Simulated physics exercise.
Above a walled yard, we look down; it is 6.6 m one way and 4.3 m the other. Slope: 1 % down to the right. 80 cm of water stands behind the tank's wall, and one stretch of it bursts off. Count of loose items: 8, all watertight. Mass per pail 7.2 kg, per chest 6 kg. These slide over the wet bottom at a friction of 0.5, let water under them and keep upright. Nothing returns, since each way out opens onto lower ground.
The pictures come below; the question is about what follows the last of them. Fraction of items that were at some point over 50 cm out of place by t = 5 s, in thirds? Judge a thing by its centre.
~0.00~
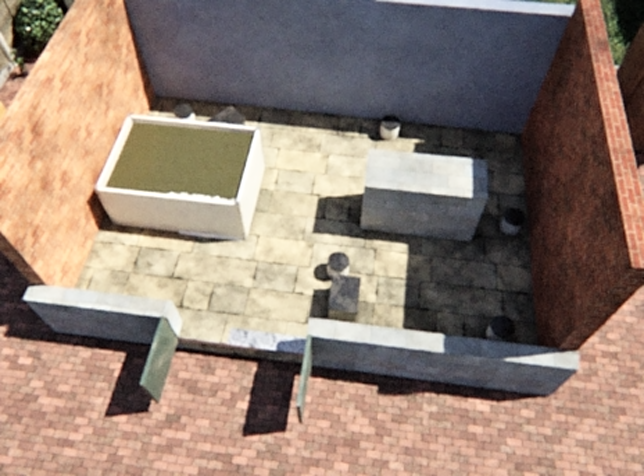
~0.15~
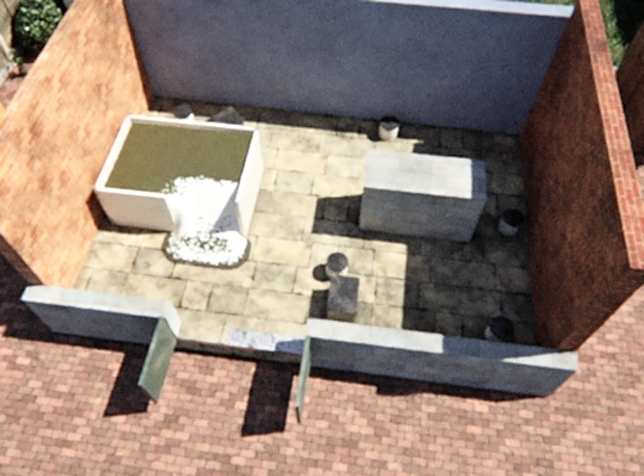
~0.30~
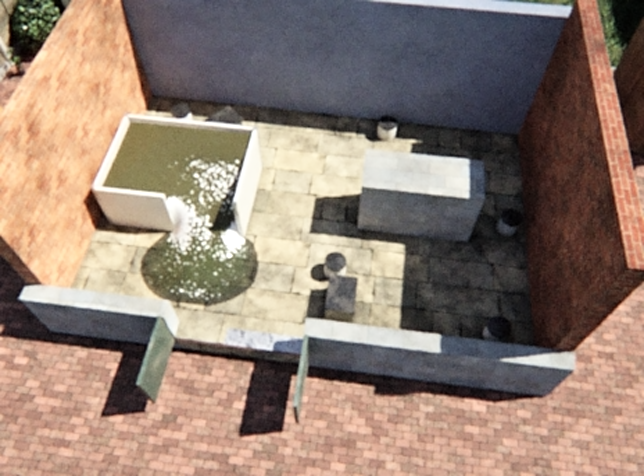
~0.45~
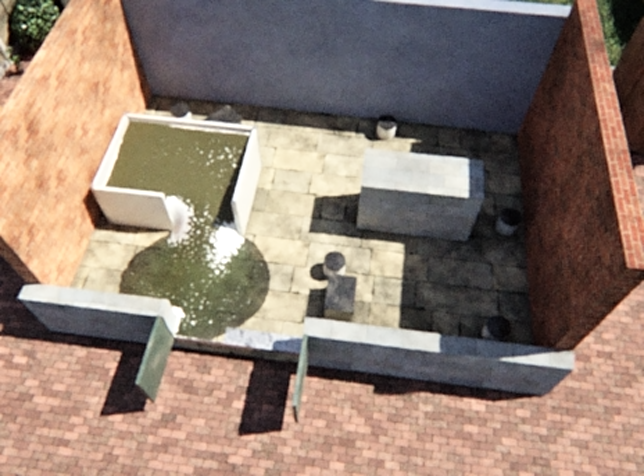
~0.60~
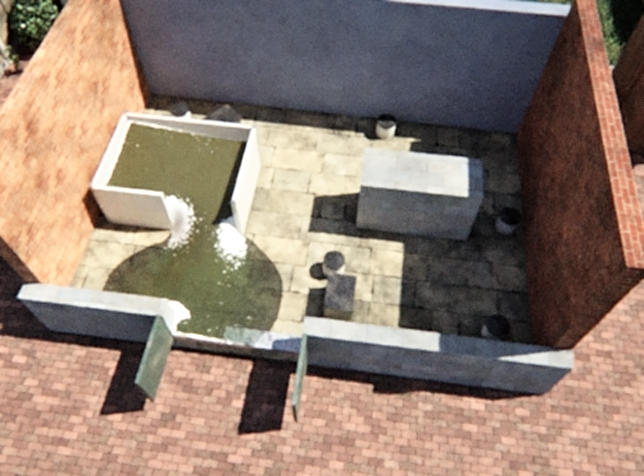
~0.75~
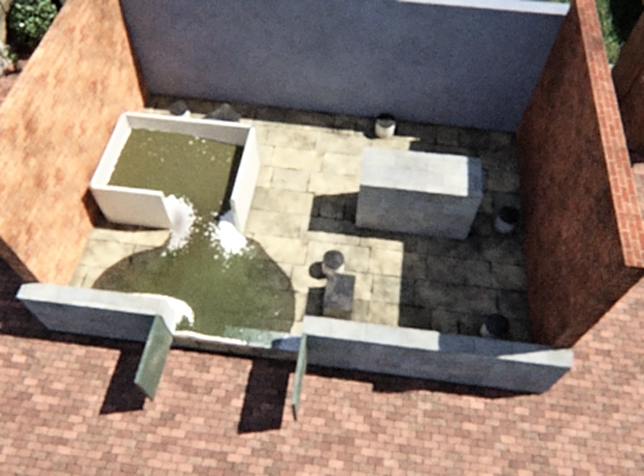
My guess is it is going to land beneath one third.
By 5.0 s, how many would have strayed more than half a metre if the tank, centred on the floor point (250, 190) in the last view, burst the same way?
Count: 4.
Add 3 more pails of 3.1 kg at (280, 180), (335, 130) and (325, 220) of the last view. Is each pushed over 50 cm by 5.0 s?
In turn: Less, short of it, less.
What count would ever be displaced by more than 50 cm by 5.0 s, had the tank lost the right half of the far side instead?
The answer then is 6.
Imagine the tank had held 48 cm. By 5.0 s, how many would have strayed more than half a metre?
The answer would then be 1.
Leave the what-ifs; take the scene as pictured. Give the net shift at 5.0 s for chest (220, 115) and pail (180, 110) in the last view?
The first ends 0 centimetres from its start and the second 0 centimetres.
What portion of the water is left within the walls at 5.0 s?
Around 48 % of the water.
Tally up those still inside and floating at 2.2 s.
By my count, 0.
After 1.1 s 0 of 8 are over 50 cm from their spots; 0 afloat.
After 2.2 s 1 of 8 are over 50 cm from their spots; 0 afloat.
After 3.5 s 1 of 8 are over 50 cm from their spots; 0 afloat.
After 5.0 s 1 of 8 are over 50 cm from their spots, and 1 have been at some point; 0 afloat.
